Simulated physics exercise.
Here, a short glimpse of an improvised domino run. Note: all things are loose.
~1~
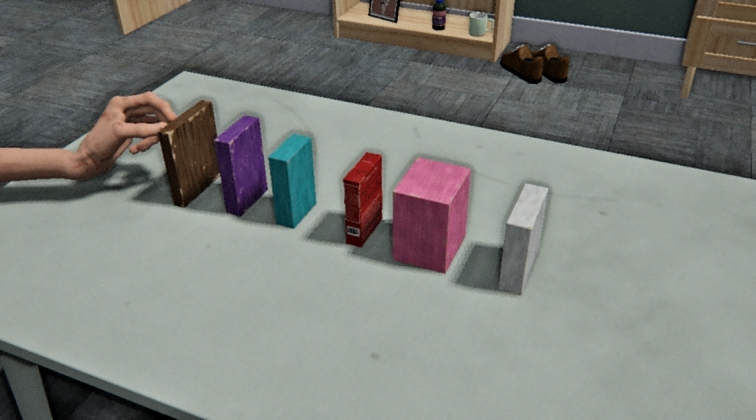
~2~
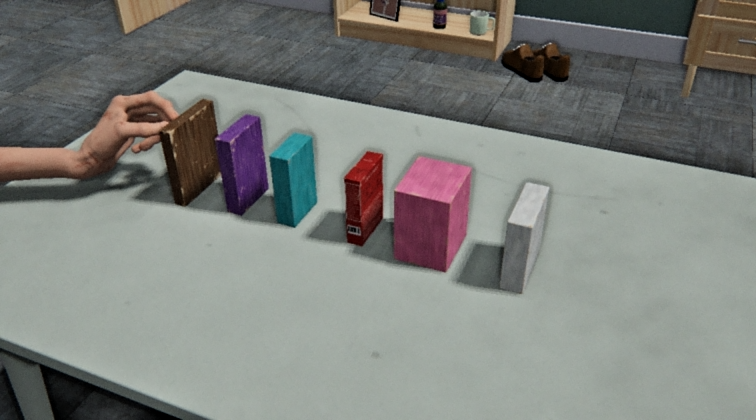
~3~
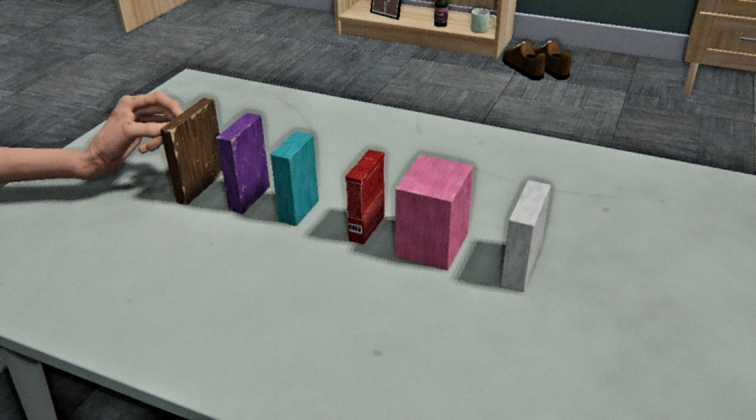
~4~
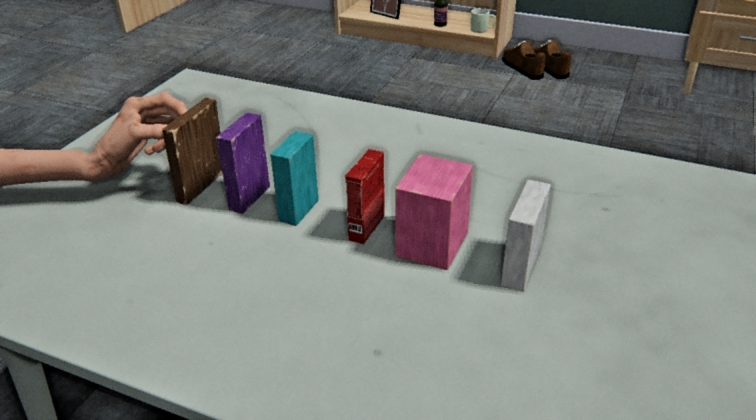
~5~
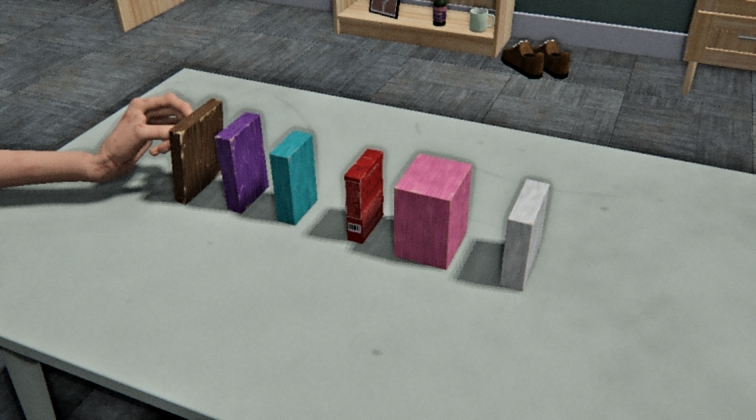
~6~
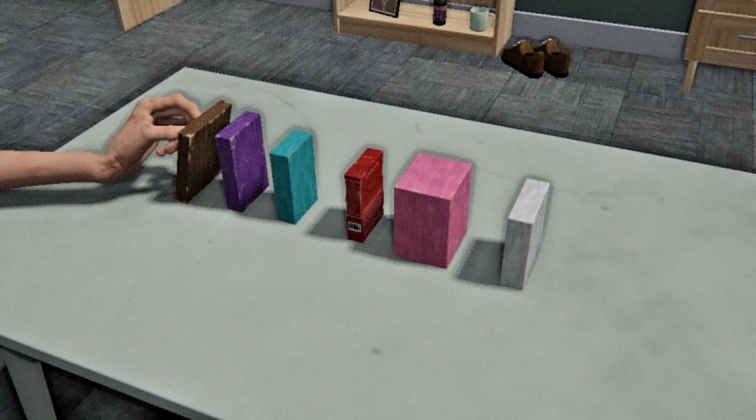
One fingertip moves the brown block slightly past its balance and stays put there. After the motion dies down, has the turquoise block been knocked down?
Yes: I expect it to give way.
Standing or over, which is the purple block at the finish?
Well, the purple block tumbles.
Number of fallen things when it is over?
In all, 3.
Then, 0.30 s later than the last frame, brown block 54° over; turquoise block tilted by 4° near (298, 177); purple block tilted by 29°.
Then, 0.50 s later than the last frame, brown block 73° over; turquoise block tilted by 70° near (337, 201); purple block tilted by 69°; red packet tilted by 13°.
Then, 1.00 s later than the last frame, brown block 73° over; turquoise block on its side near (344, 213); purple block tilted by 70°; red packet moved a little.
When it is over, lying over on the table, turquoise block and purple block; the other 2 as before. End places, in pixels of the last picture, turquoise block near (345, 213).
